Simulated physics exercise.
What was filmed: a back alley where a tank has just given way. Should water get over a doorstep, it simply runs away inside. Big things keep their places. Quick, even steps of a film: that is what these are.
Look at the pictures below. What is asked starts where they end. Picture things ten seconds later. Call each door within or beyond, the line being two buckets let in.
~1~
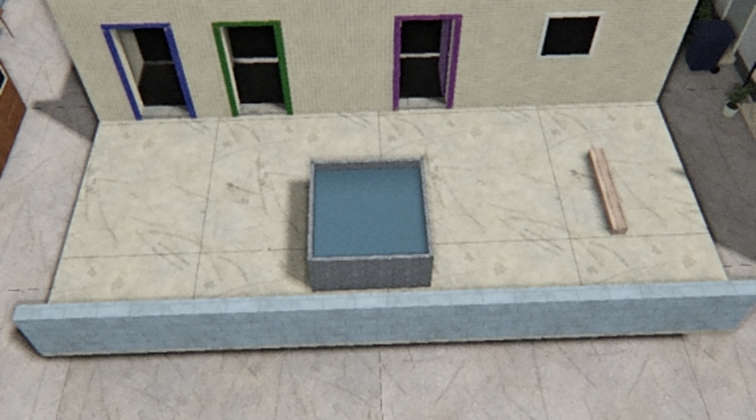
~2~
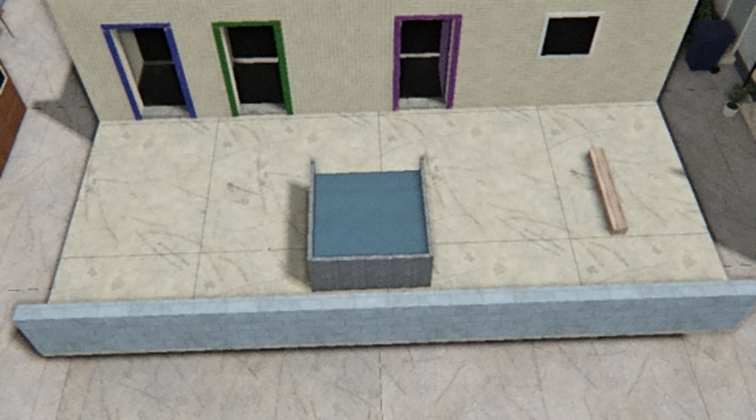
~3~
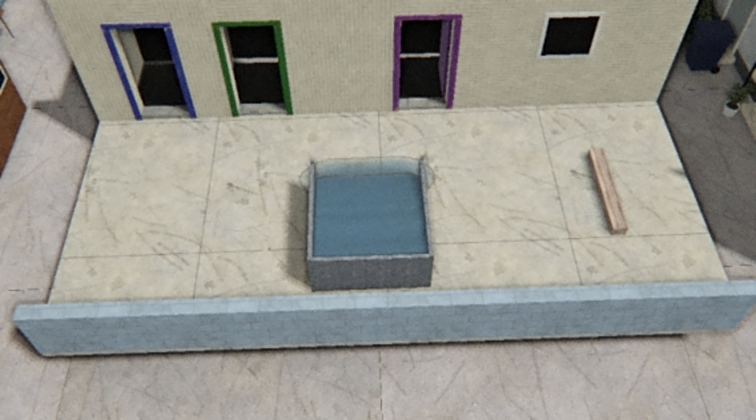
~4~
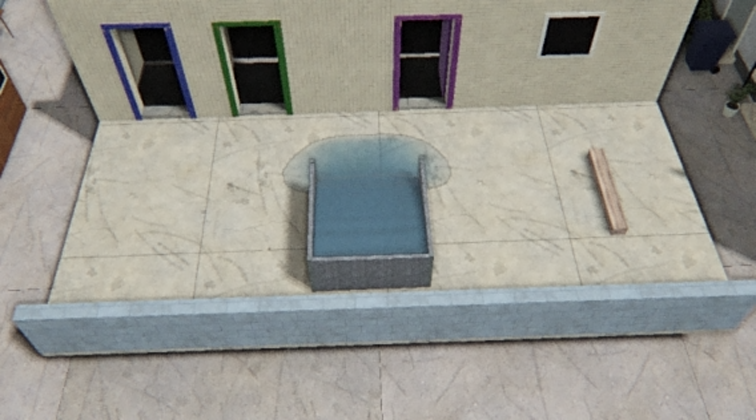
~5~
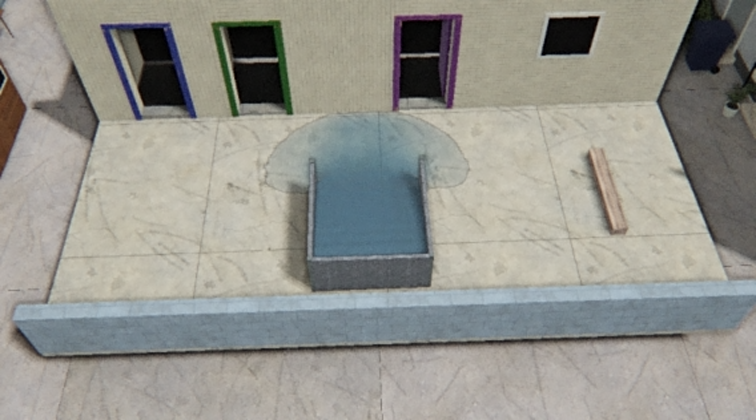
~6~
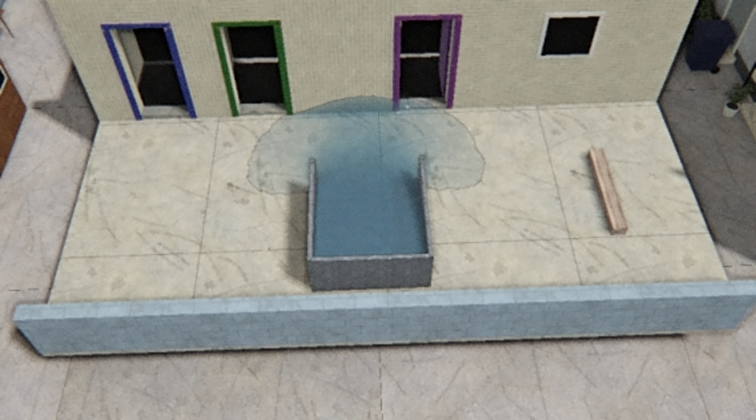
Purple door - beyond; blue door - within; green door - beyond.
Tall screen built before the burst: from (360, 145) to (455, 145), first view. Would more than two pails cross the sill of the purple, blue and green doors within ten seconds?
Result - purple door doesn't reach it, blue door doesn't reach it, green door overshoots.
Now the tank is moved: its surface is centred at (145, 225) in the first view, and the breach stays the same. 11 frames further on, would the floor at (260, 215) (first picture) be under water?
Untouched.
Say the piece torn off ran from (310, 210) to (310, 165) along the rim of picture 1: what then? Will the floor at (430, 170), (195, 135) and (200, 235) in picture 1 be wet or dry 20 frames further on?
Going through them, the first would be still bare, the next submerged and the last submerged.
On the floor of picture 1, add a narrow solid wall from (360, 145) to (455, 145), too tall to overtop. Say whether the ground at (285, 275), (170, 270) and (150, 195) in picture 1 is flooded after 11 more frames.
First spared, then spared, then spared.
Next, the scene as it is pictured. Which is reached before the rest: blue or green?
The green door.
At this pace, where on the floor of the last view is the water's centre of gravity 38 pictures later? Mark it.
At about (380, 177).
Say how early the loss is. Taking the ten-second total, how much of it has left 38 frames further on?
Estimate: 75 %.
A moment on, water covers 20 % of the floor; the purple door over two buckets in, the blue door not reached, the green door under two buckets in.
Next, water covers 25 % of the floor; the purple door far over two buckets in, the blue door wet at the sill, nothing in, the green door over two buckets in.
Then, water covers 50 % of the floor; the purple door far over two buckets in, the blue door wet at the sill, nothing in, the green door over two buckets in.
Later, water covers 60 % of the floor; the purple door far over two buckets in, the blue door wet at the sill, nothing in, the green door far over two buckets in.
In the end, water covers 70 % of the floor; the purple door far over two buckets in, the blue door wet at the sill, nothing in, the green door far over two buckets in.
